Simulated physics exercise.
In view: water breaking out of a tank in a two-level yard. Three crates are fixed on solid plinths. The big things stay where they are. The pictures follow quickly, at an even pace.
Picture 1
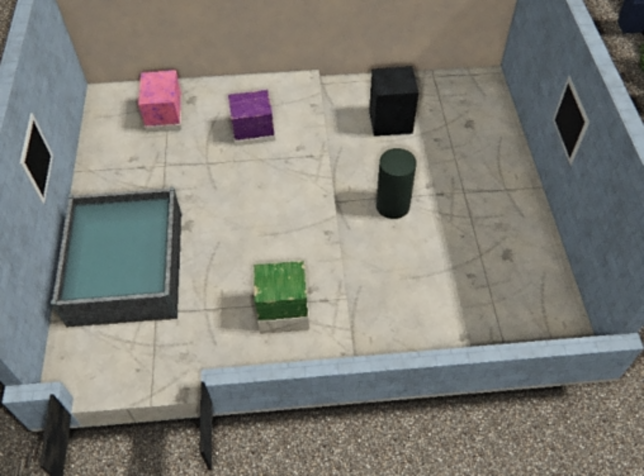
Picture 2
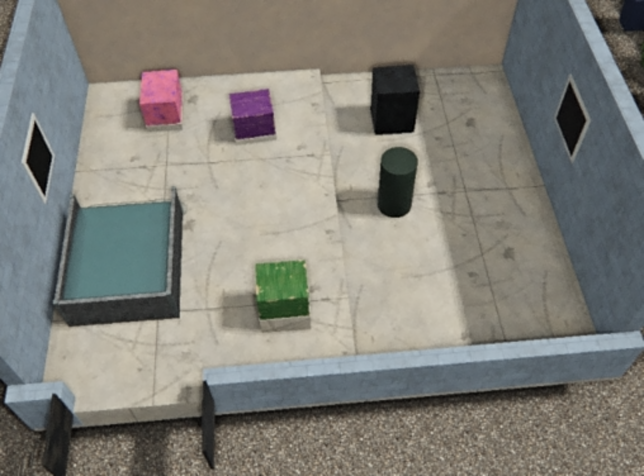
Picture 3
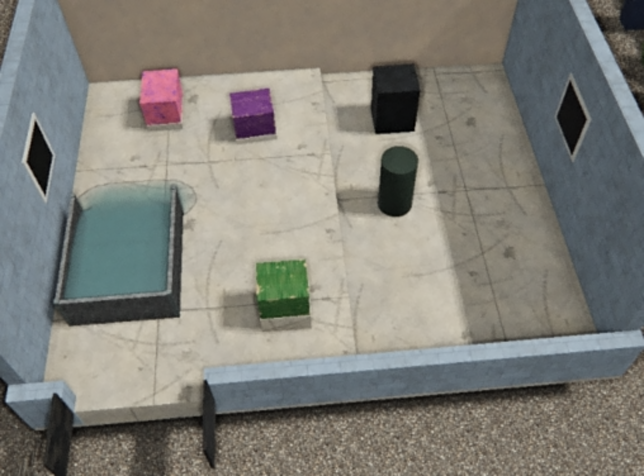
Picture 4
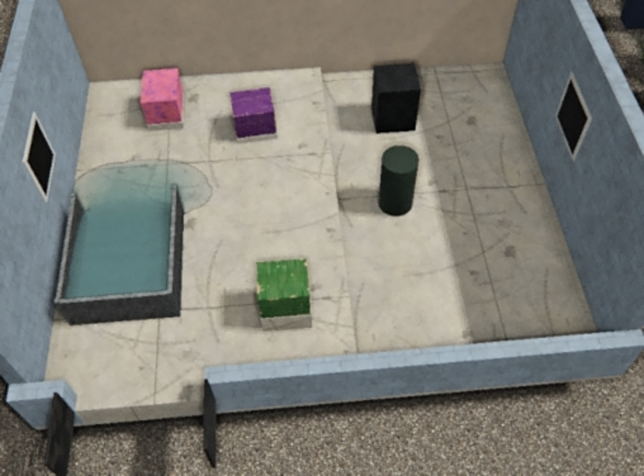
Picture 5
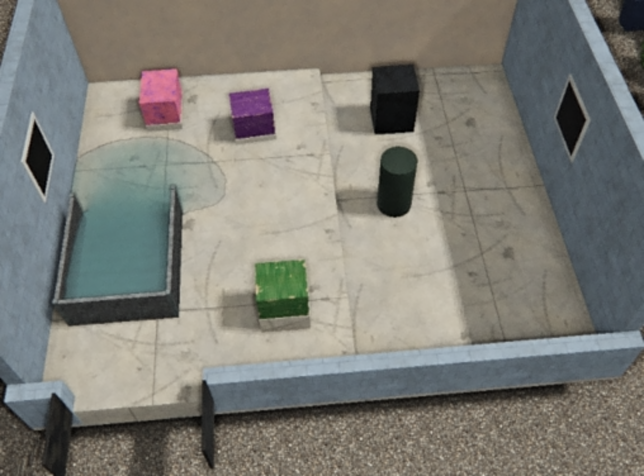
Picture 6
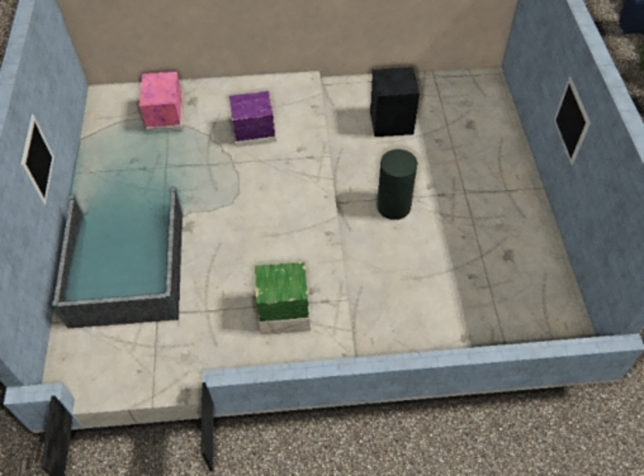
Water poured out of the far side of an open tank after that wall disappeared, spreading in a thin, widening pool across the pale floor toward the pink and purple blocks, which stayed still.
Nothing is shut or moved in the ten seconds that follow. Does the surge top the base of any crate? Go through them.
One by one: The green crate keeps dry; the pink crate is soaked; the purple crate is soaked.
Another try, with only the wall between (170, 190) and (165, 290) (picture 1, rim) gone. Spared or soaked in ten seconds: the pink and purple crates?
Pink is spared, purple keeps dry.
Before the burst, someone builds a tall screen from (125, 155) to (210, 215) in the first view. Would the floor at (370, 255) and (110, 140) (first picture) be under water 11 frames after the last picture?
In turn: No water, under water.
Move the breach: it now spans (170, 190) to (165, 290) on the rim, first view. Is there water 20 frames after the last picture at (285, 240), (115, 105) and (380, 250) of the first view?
In turn: Under water, not flooded, wet.
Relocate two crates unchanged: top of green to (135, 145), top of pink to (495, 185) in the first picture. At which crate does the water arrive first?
I say the one in green.
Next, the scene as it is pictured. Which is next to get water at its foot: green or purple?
First comes the crate marked purple.
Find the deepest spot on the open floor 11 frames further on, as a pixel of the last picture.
Around (107, 92).
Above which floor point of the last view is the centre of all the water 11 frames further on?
Close to (147, 170).
A moment on, water covers 20 % of the floor; the green crate not reached, the pink crate water round its plinth, the purple crate water round its plinth.
Next, water covers 25 % of the floor; the green crate not reached, the pink crate water round its plinth, the purple crate water round its plinth.
Then, water covers 35 % of the floor; the green crate not reached, the pink crate water round its plinth, the purple crate water round its plinth.
Later, water covers 55 % of the floor; the green crate not reached, the pink crate water round its plinth, the purple crate water round its plinth.
In the end, water covers 85 % of the floor; the green crate stayed above the water, the pink crate was topped, the purple crate was topped.
